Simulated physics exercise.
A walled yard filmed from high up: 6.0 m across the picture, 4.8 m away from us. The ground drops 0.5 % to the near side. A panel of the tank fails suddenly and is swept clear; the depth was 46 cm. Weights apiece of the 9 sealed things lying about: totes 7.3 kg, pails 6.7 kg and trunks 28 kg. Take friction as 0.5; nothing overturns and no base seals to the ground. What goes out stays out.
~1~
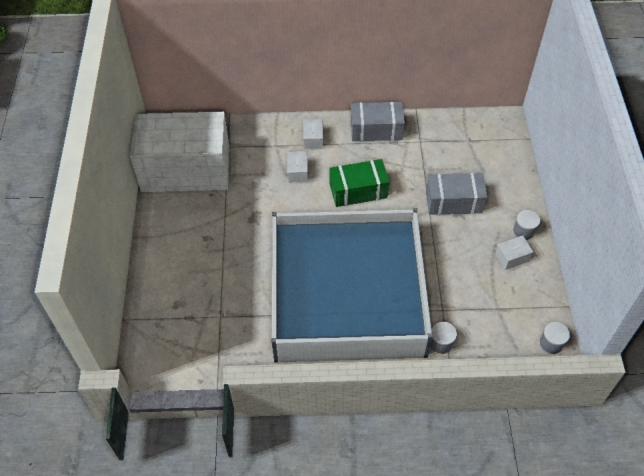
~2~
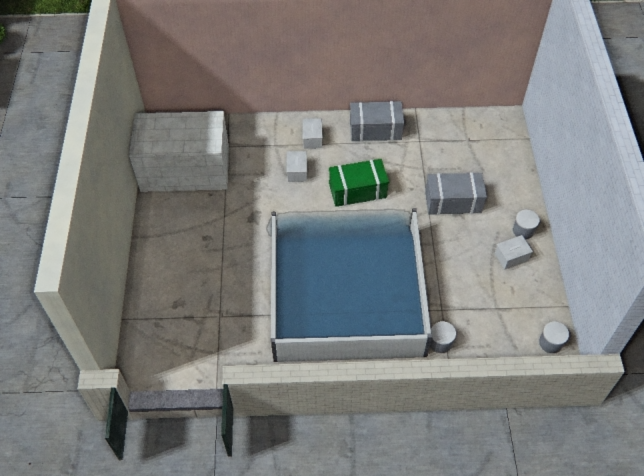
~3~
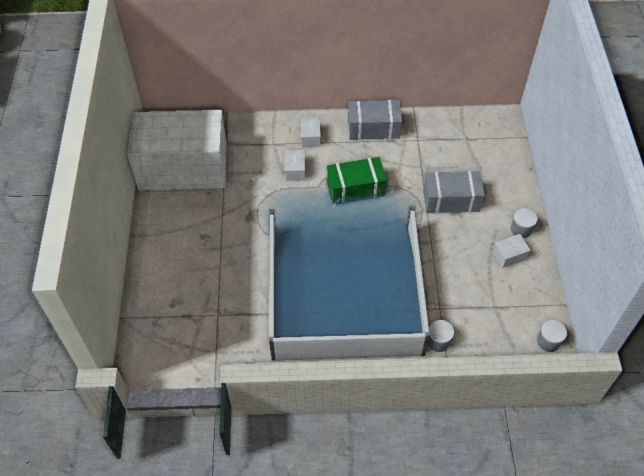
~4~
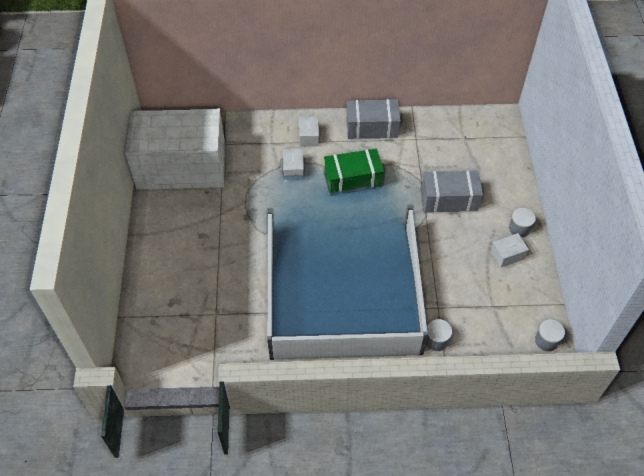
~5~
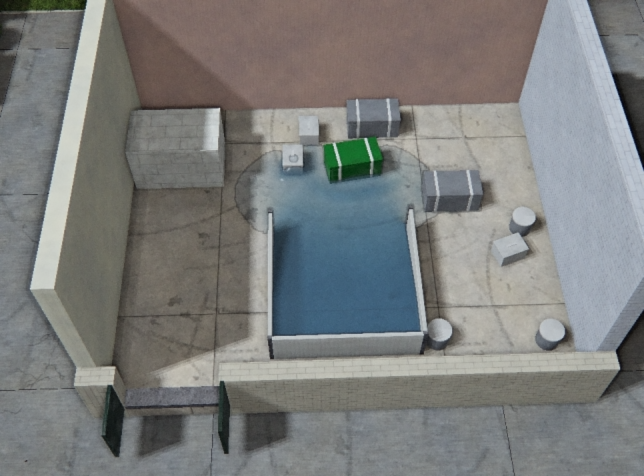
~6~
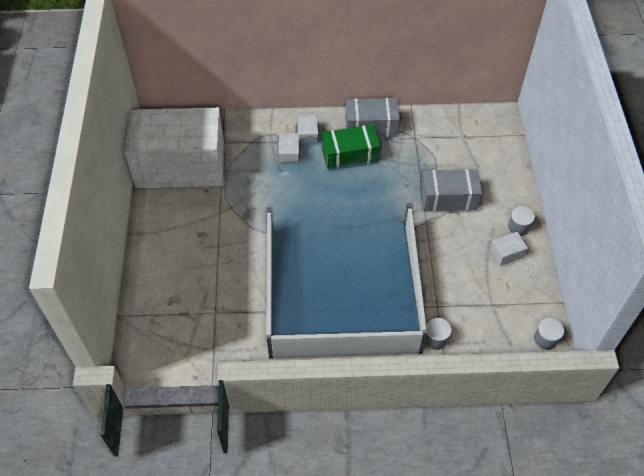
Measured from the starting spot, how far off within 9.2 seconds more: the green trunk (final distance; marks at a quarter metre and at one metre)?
Green trunk gets carried off.
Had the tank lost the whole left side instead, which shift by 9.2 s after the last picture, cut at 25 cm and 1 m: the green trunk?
Then the green trunk stays put.
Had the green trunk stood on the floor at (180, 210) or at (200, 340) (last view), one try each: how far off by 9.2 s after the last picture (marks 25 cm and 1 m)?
In turn: It holds its place; it stays put.
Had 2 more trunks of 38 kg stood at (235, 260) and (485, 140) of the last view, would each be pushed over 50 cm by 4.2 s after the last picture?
In turn: Less, over.
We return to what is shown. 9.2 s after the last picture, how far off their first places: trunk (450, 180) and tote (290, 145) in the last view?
In that order: 120 cm, 120 cm.
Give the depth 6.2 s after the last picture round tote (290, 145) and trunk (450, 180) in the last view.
Roughly 9 and 7 cm.
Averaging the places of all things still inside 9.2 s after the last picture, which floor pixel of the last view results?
At about (396, 268).
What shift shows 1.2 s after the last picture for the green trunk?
About 100 cm.
Then, 1.2 s after the last picture the green trunk is near (342, 111), 1.1 m from its start, afloat; 0 of 9 are out; 4 afloat.
Then, 3.8 s after the last picture the green trunk is near (385, 149), 0.6 m from its start, afloat; 0 of 9 are out; 4 afloat.
Then, 6.2 s after the last picture the green trunk is near (442, 163), 1.3 m from its start, afloat; 0 of 9 are out; 6 afloat.
Then, 9.2 s after the last picture the green trunk is near (474, 219), 1.9 m from its start, afloat; 0 of 9 are out; 5 afloat.
